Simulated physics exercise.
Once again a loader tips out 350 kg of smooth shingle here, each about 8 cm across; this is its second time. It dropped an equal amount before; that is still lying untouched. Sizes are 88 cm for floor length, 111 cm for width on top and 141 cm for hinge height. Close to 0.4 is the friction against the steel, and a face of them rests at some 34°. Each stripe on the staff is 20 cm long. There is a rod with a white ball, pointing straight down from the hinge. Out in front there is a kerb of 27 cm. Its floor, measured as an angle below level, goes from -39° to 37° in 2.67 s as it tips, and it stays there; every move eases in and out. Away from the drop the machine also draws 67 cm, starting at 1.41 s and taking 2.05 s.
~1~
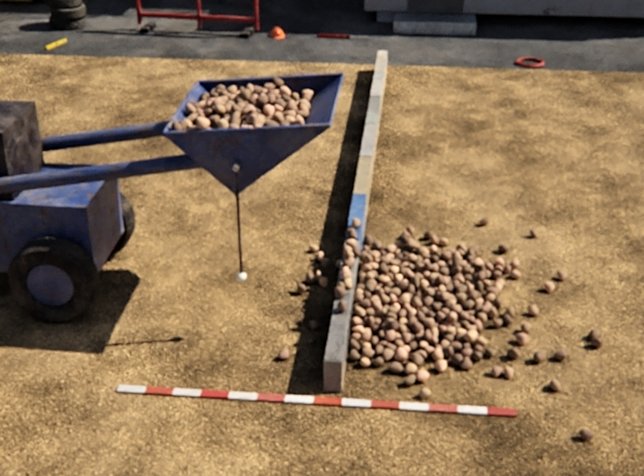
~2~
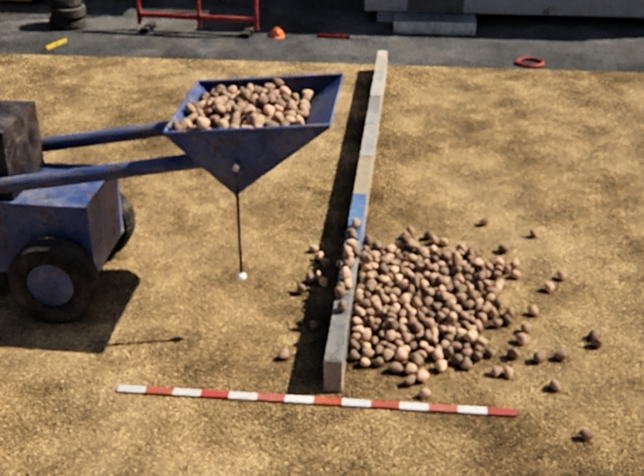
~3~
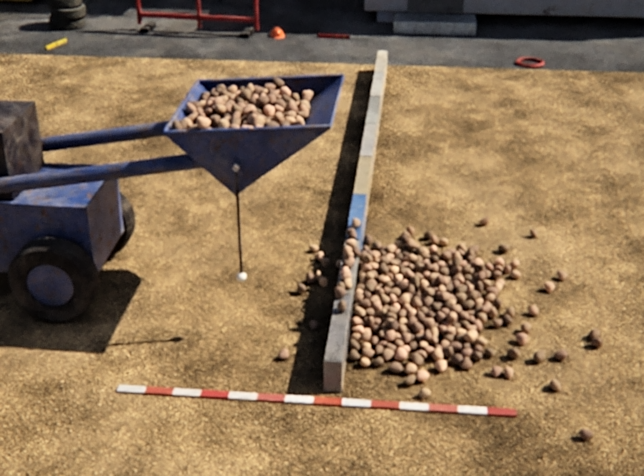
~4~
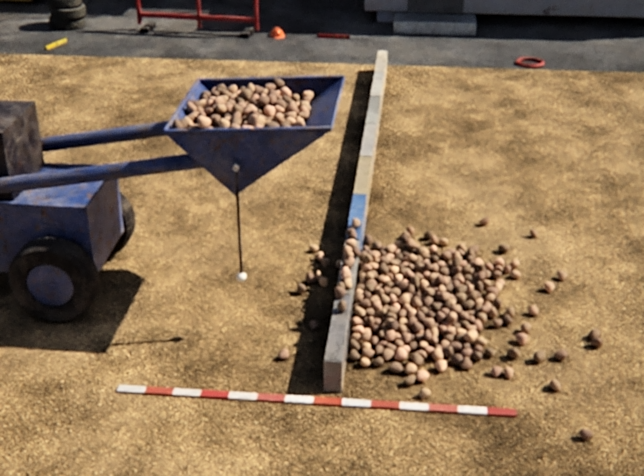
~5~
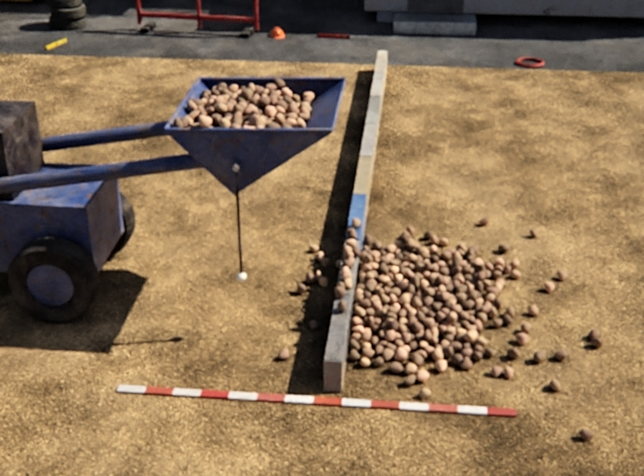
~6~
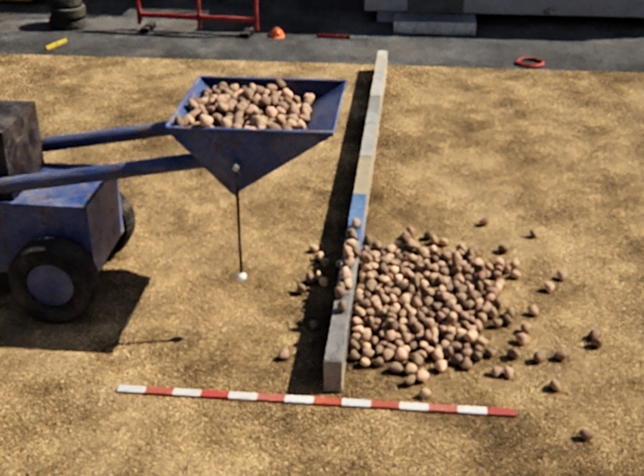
On a sandy yard, a blue loader at left holds a raised bucket heaped with rounded brown stones, barely shifting its angle, while a scattered pile of similar stones lies still against the right side of a low kerb.
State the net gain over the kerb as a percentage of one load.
22 %.
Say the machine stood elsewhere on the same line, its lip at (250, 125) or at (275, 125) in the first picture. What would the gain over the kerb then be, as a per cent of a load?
I'd guess close to 0 per cent first and close to 0 per cent second.
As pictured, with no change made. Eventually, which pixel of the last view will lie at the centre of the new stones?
The middle lies near (316, 288) in the last picture.
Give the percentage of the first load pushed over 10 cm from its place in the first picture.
Some 5 percent, give or take.
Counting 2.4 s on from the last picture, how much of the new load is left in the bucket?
Reading: Near 0 % of the load.
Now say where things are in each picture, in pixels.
Lip at (330, 126), floor tilted -39°, highest stones at (260, 96). The earlier load is highest near (349, 261), 31 cm above ground level, 6 % on this side of the kerb, 94 % over the kerb, in the first frame.
Lip at (330, 126), floor tilted -39°, highest stones at (261, 96), in the second frame.
The bucket is at -38°, its lip at (331, 127); the top of the load is at (261, 96), in the third frame.
The bucket is at -37°, its lip at (331, 129); the top of the load is at (261, 97), in the fourth frame.
The bucket is at -36°, its lip at (332, 131); the top of the load is at (255, 95), in the fifth frame.
Lip at (333, 134), floor tilted -34°, highest stones at (240, 97), in the sixth frame.
Then, 1.6 s after the last picture the floor is at 25°; in per cent of one load, 82 in the bucket, 23 on this side of the kerb, 95 over the kerb; the foremost stones are at (566, 325).
Then, 2.4 s after the last picture the floor is at 37°; in per cent of one load, 2 in the bucket, 82 on this side of the kerb, 116 over the kerb; the foremost stones are at (566, 325).
Then, 3.5 s after the last picture the floor is at 37°; in per cent of one load, 0 in the bucket, 84 on this side of the kerb, 116 over the kerb; the foremost stones are at (566, 325).
Then, 6.2 s after the last picture the floor is at 37°; in per cent of one load, 0 in the bucket, 84 on this side of the kerb, 116 over the kerb; the foremost stones are at (566, 325). Net gain over the kerb, 22.
